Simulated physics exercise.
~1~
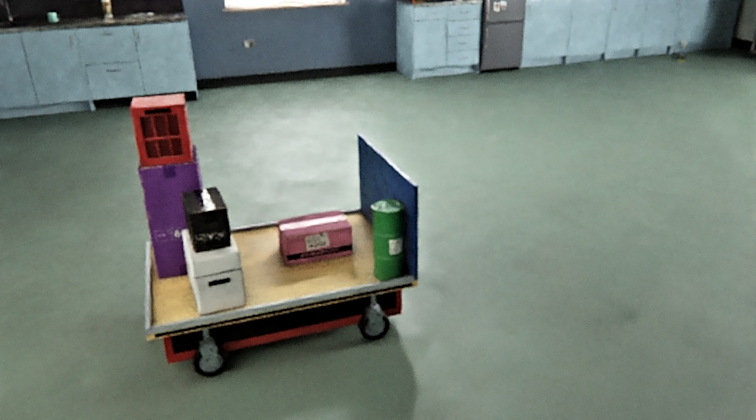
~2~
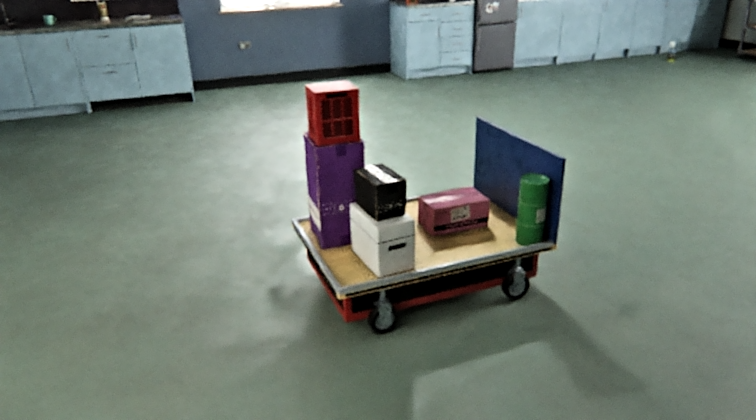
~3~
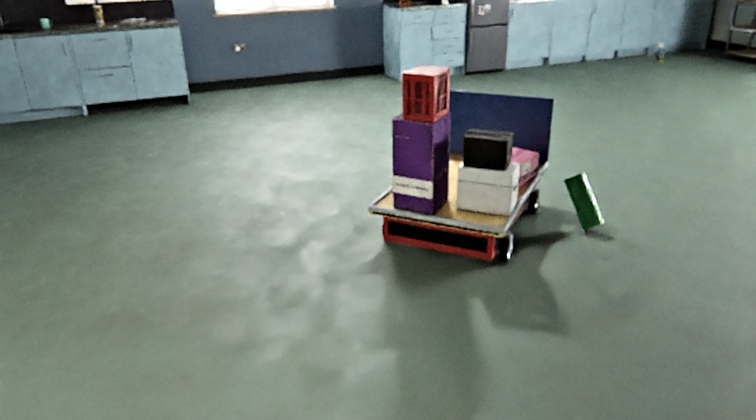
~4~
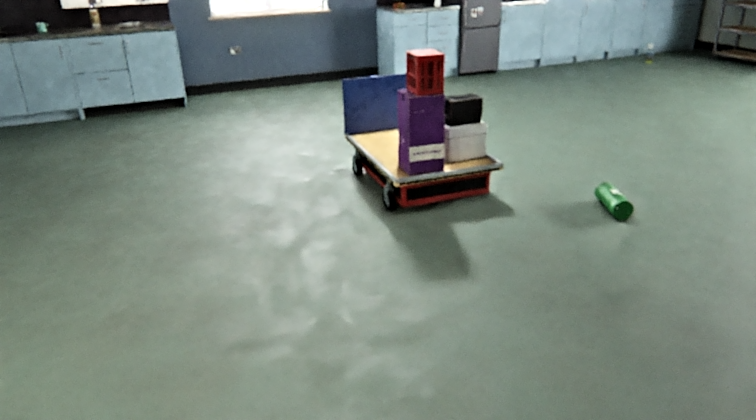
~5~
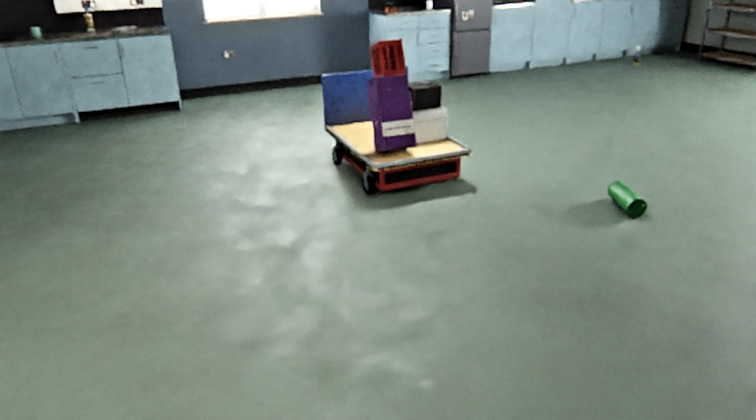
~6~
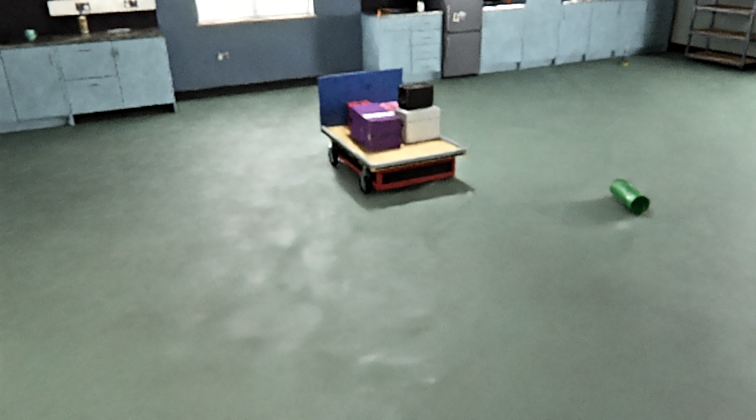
A flat cart with a blue board at one end rolls across a green floor in a large room with pale blue cabinets, seen from slightly above. It carries a purple box with a red crate on top, a black box on a white one, a pink parcel and a green canister beside the board. The cart moves right and away, then swings round, and the canister drops off and ends up lying on the floor at right. As the cart slows farther back, the purple box and red crate tip over. It stops with both toppled on the deck, the black box still resting on the white one.
